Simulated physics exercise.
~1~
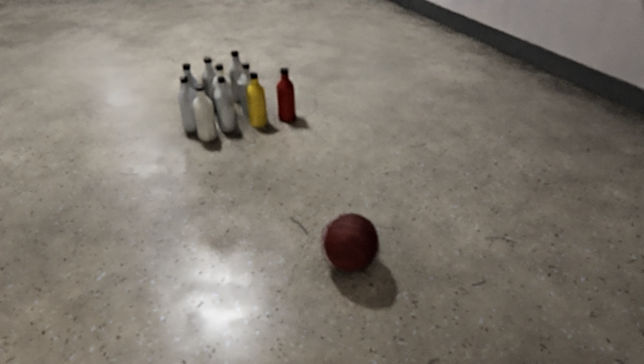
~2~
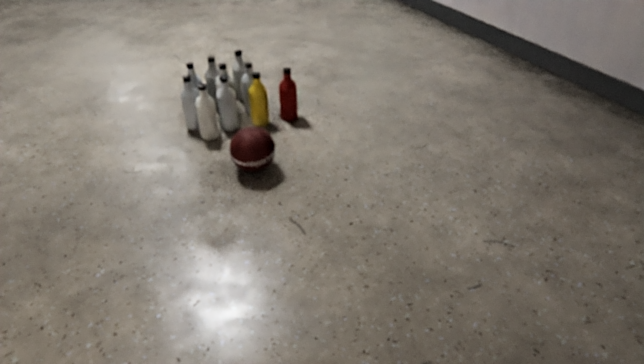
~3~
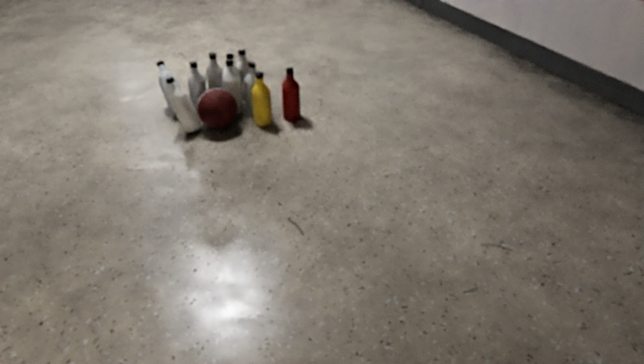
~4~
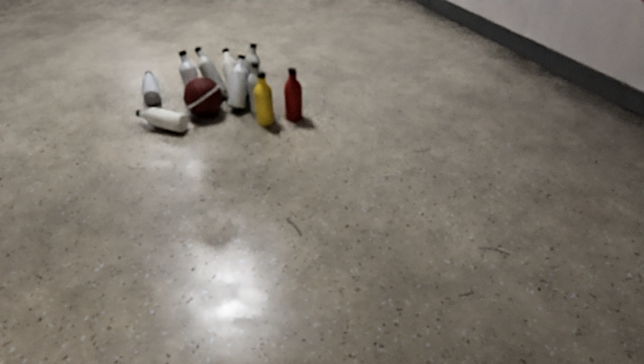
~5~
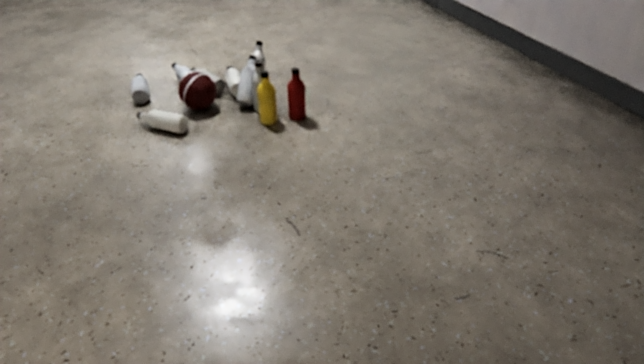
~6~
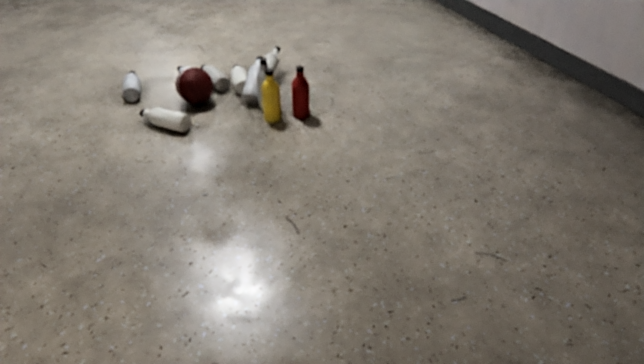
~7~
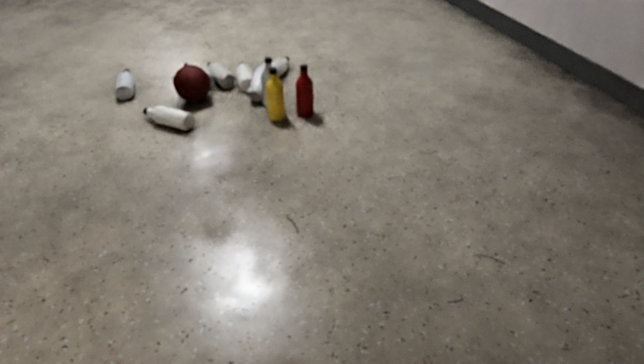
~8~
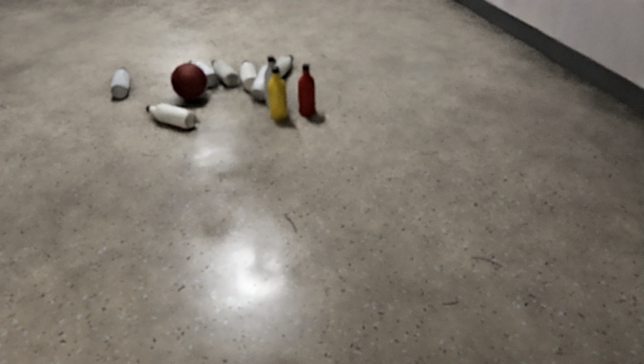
Dark red ball rolling across a speckled floor into grouped bottles, toppling most white ones while the yellow and red bottles stay standing.
